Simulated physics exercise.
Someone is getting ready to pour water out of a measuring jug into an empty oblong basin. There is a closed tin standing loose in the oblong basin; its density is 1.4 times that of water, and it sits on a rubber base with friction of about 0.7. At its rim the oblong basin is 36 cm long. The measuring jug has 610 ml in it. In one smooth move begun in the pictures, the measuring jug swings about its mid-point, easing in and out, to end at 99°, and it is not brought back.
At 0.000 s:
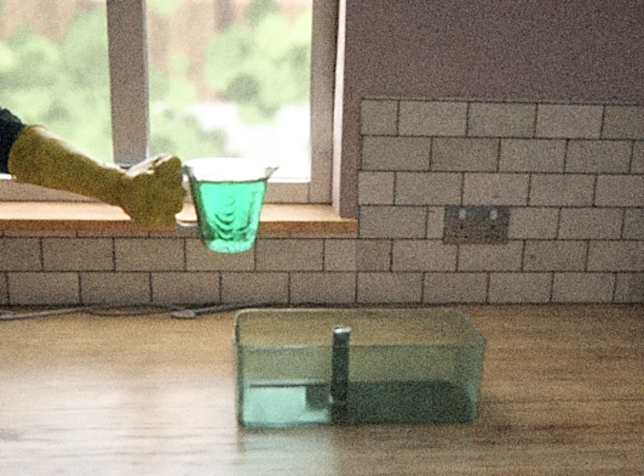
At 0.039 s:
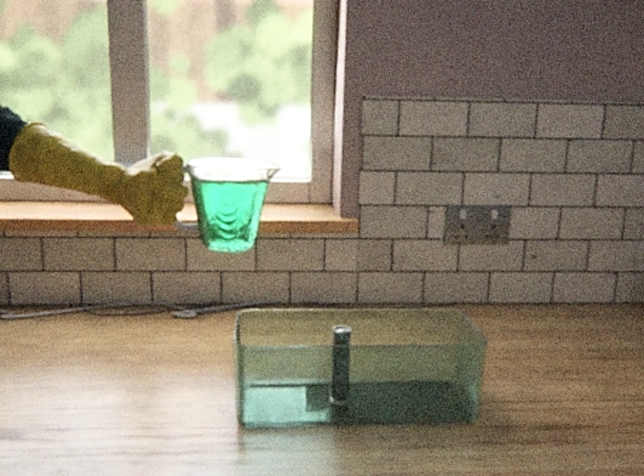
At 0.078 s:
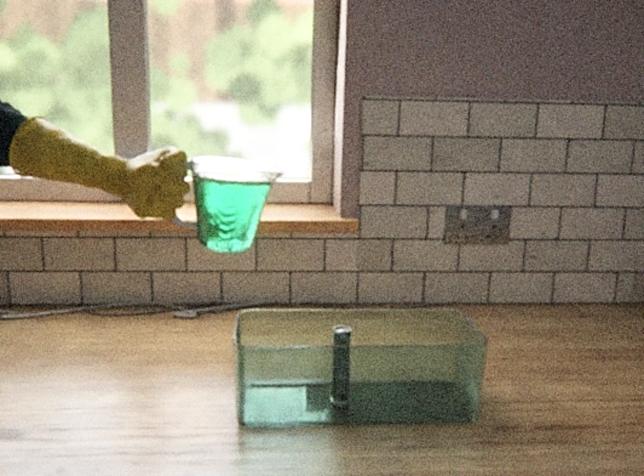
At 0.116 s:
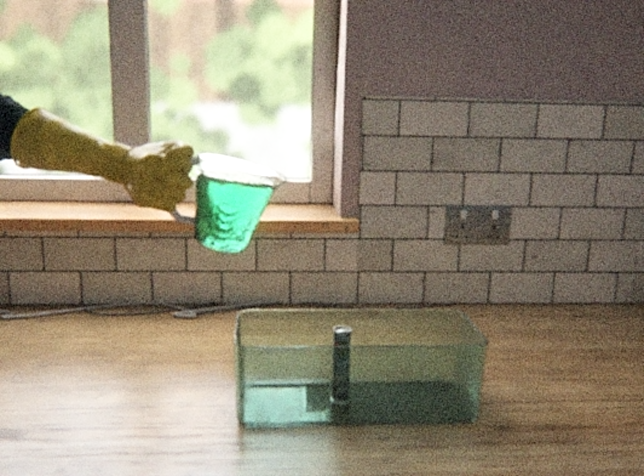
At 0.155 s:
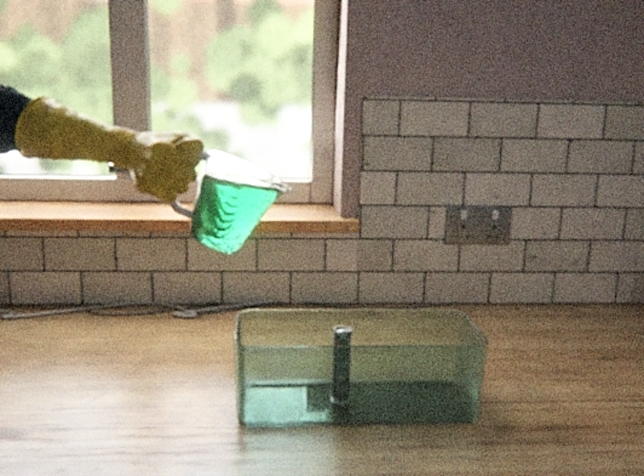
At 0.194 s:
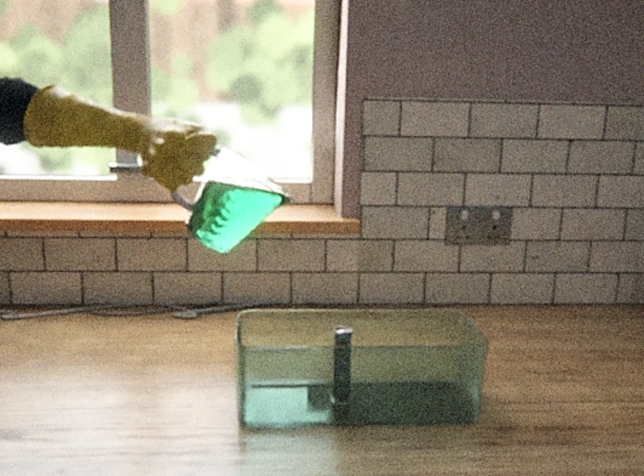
A yellow-gloved hand held a clear jug of green liquid above an oblong basin on a wooden worktop, then smoothly tilted it to the right, slowly at first and then more steeply.
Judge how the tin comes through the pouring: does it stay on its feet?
It ends up tipped.
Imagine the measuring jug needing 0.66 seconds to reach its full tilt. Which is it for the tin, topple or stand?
Result: Tin tipped over.
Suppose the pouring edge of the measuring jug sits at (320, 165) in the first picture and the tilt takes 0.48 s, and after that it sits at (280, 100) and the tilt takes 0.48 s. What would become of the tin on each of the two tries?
Trial 1 - tin stays standing; trial 2 - tin tips.
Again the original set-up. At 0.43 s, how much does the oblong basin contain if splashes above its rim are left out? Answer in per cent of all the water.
Around 14%.
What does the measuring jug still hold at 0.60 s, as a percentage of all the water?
10 per cent or thereabouts.
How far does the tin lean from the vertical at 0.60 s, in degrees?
About 0 degrees from upright.
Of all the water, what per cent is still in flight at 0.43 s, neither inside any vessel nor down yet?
Close to 42 per cent, I'd say.
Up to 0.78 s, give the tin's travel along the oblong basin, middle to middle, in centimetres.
Some 8 cm.
Then, 0.43 s in, the tilt is 96° and 44 per cent is still to pour; the tin stands where it began.
Then, 0.60 s in, the tilt is 99° and 10 per cent is still to pour; the tin stands 3 cm from where it began.
Then, 0.78 s in, the tilt is 99° and 1 per cent is still to pour; the tin leans 48°.
Then, 0.98 s in, the tilt is 99° and 0 per cent is still to pour; the tin lies on its side.
Finally, the tin lies on its side.
